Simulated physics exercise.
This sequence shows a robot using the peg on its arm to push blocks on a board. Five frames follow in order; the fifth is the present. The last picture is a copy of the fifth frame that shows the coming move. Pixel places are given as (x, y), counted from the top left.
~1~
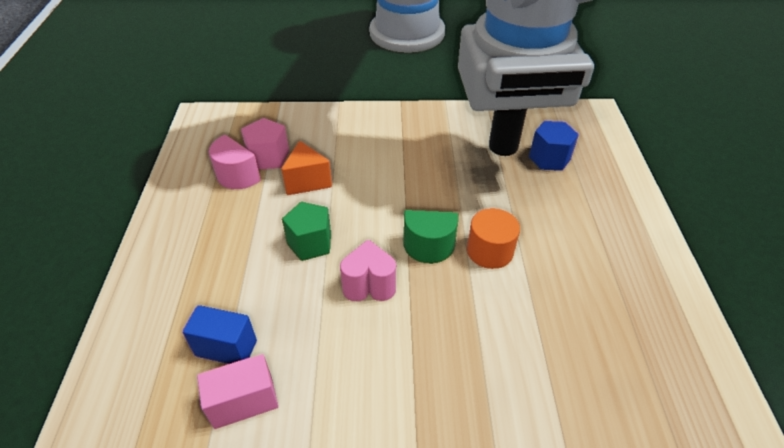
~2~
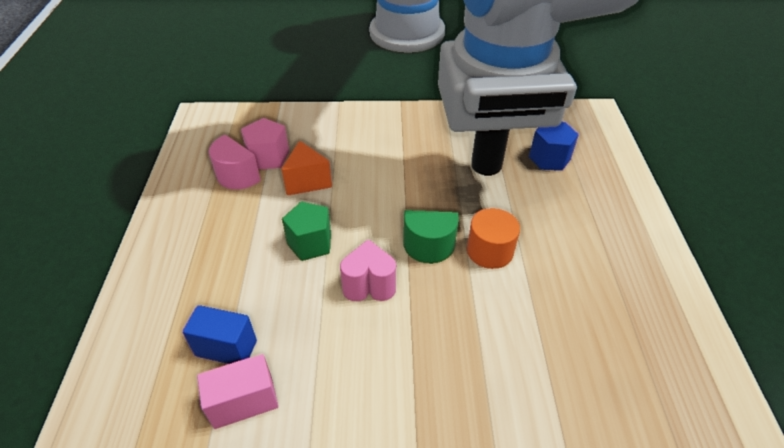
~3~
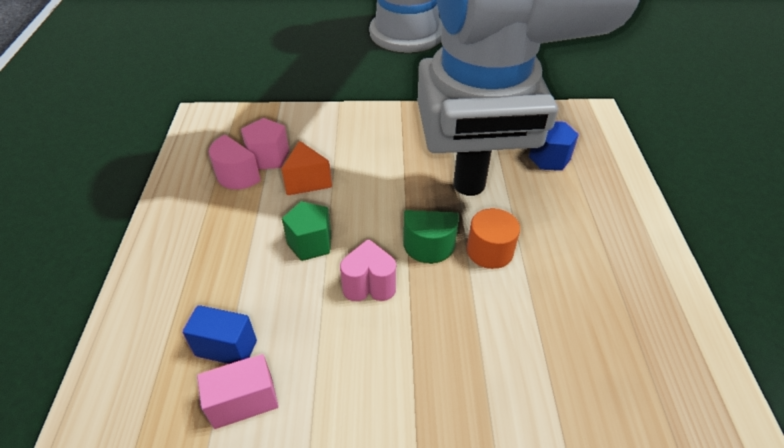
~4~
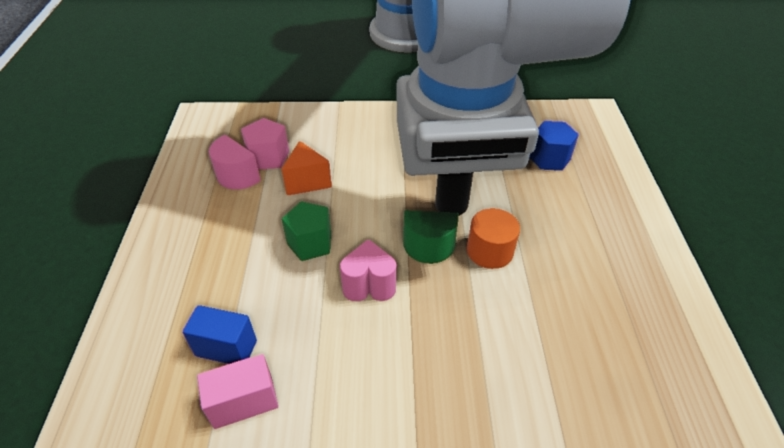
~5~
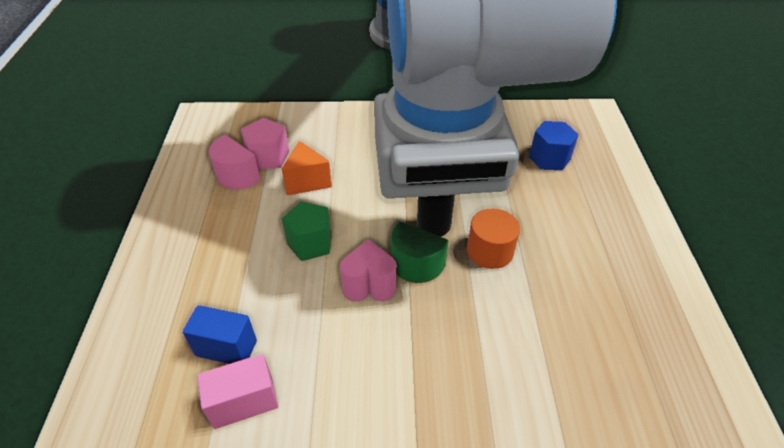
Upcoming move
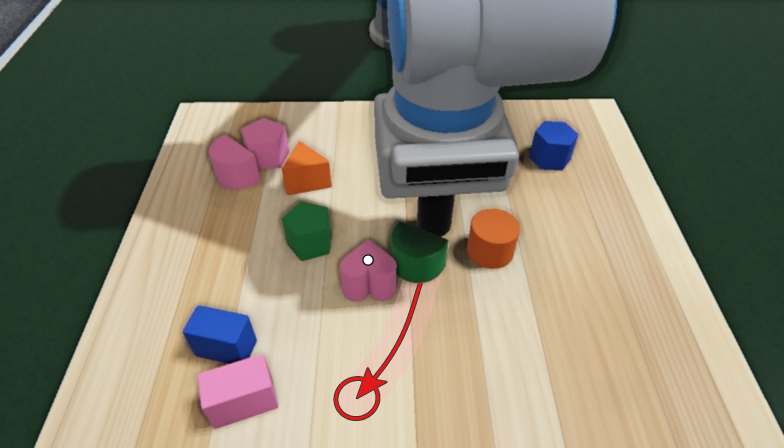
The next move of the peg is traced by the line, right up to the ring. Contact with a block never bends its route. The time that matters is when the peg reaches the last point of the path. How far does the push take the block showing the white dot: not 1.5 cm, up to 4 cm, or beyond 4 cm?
The block shifts between 1.5 and 4 cm.
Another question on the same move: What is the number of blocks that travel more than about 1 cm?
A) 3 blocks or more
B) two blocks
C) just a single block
B.
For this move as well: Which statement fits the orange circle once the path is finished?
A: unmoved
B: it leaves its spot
It's A.
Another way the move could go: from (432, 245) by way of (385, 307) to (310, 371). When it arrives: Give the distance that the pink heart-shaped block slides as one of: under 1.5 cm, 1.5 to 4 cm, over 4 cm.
Displacement: Past 4 cm.
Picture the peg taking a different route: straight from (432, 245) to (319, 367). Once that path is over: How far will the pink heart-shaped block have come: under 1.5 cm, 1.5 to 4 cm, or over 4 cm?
Long: Over 4 cm.
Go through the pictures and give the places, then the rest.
In the first frame, tip of the peg (503, 148), middles of tops, pink heart-shaped block (368, 260), green D-shaped block (431, 222), orange circle (496, 225).
In the second frame, peg (486, 167), nothing pushed.
In the third frame, peg (469, 187), nothing pushed.
In the fourth frame, peg (452, 206), nothing pushed.
In the fifth frame, peg (434, 226), pink heart-shaped block (368, 260), green D-shaped block (416, 240), orange circle (496, 225).
The line goes from (432, 245) via (418, 291) and (398, 344), ending at (357, 398); the dot is on the pink heart-shaped block.
What follows on the original path. One third of the way, peg (419, 274); pink heart-shaped block (347, 275), turned 55° clockwise; green D-shaped block (392, 286), turned 30° clockwise.
Two thirds of the way, peg (398, 328); pink heart-shaped block (342, 278), turned 70° clockwise; green D-shaped block (357, 325), turned 70° clockwise.
At the end, peg (355, 382); pink heart-shaped block (342, 278), turned 70° clockwise; green D-shaped block (339, 335), turned 100° clockwise; orange circle unmoved.
